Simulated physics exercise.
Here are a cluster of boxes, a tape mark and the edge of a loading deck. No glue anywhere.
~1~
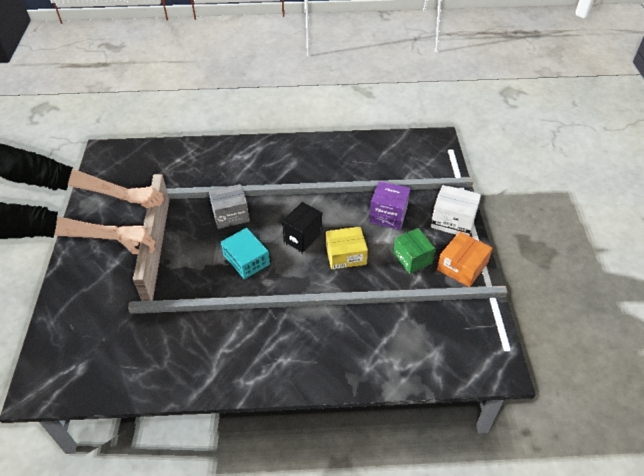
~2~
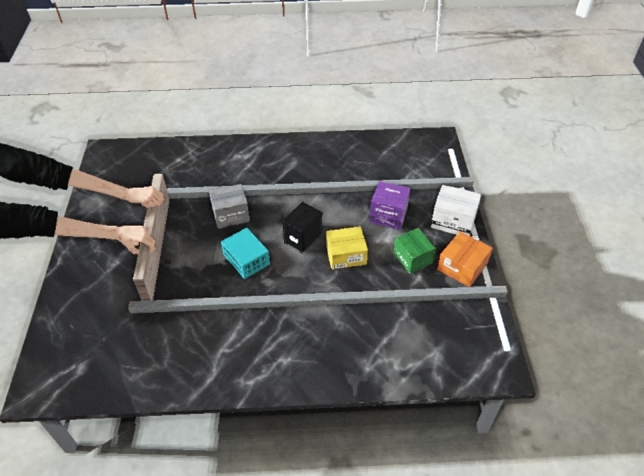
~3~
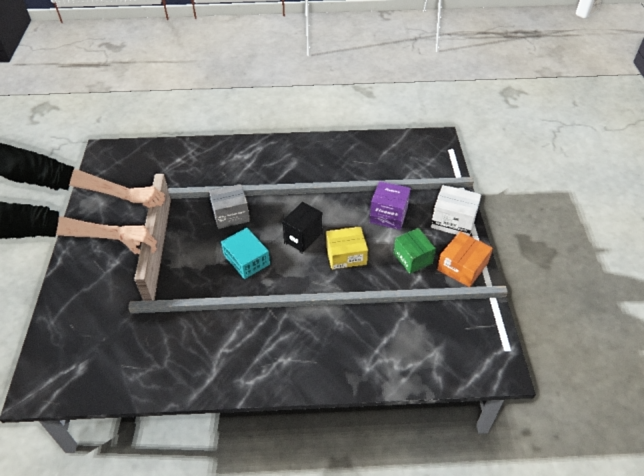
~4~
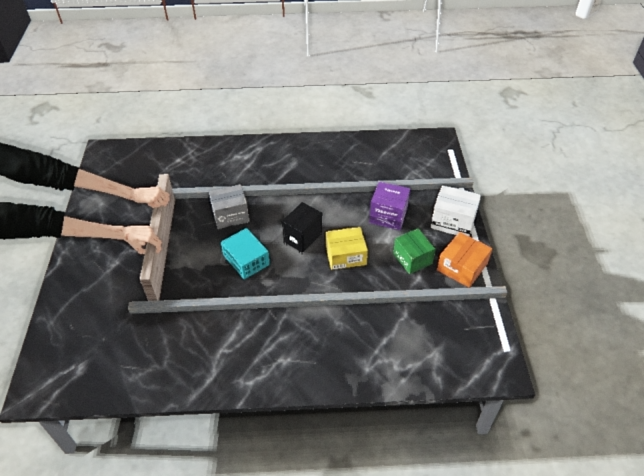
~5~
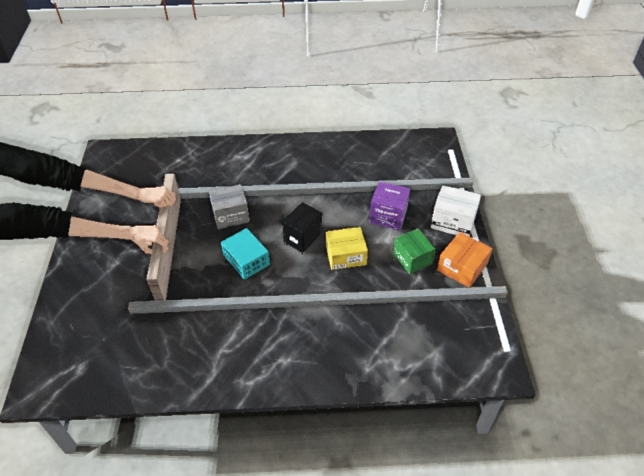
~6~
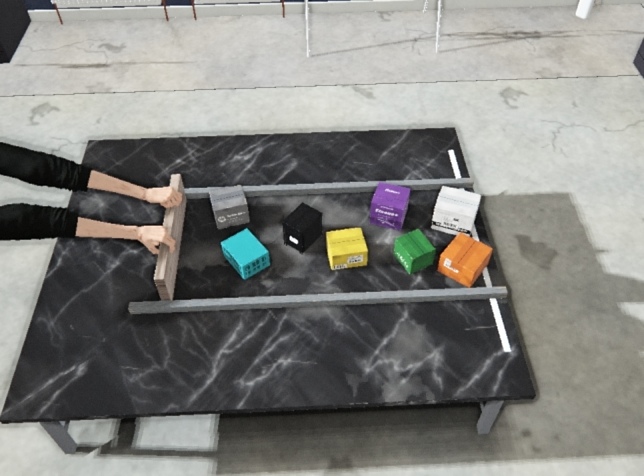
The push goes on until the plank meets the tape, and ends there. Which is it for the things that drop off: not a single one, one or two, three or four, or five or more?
Lost: Five or more.
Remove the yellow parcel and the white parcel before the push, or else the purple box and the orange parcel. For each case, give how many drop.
The number is 6 for the first case and 6 for the second.
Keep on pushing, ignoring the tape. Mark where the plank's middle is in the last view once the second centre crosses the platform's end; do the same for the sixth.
Near (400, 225) first, near (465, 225) second.
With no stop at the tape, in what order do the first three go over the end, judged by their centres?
Listing earliest first, you get the orange parcel, the white parcel and the green parcel.
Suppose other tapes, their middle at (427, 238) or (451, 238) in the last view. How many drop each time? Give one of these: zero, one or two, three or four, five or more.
First 3 or 4, then five or over.
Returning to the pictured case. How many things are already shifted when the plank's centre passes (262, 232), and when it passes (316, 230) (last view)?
The count reaches 2 first and 4 second.
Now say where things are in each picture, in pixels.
White parcel (456, 211); orange parcel (465, 259); green parcel (414, 251); plank (153, 236); tape (475, 236), in the first picture.
Orange parcel (465, 259); black tote (303, 228), in the second picture.
Green parcel (414, 251); purple box (390, 205), in the third picture.
White parcel (456, 212); plank (159, 236), in the fourth picture.
Orange parcel (465, 259); turquoise crate (246, 253), in the fifth picture.
White parcel (456, 212); orange parcel (465, 260); green parcel (414, 251); plank (172, 236); tape (475, 237), in the sixth picture.
A little later, none off yet; white parcel at rest near (456, 212); orange parcel at rest near (465, 260); green parcel at rest near (414, 251).
Next, none off yet; white parcel shifted a little near (460, 212); orange parcel shifted about its own width near (493, 263); green parcel shifted about its own width near (457, 246).
When it is over, the number that fall off is five or more; down, grey box, turquoise crate, black tote, yellow parcel, purple box, green parcel, orange parcel and white parcel.
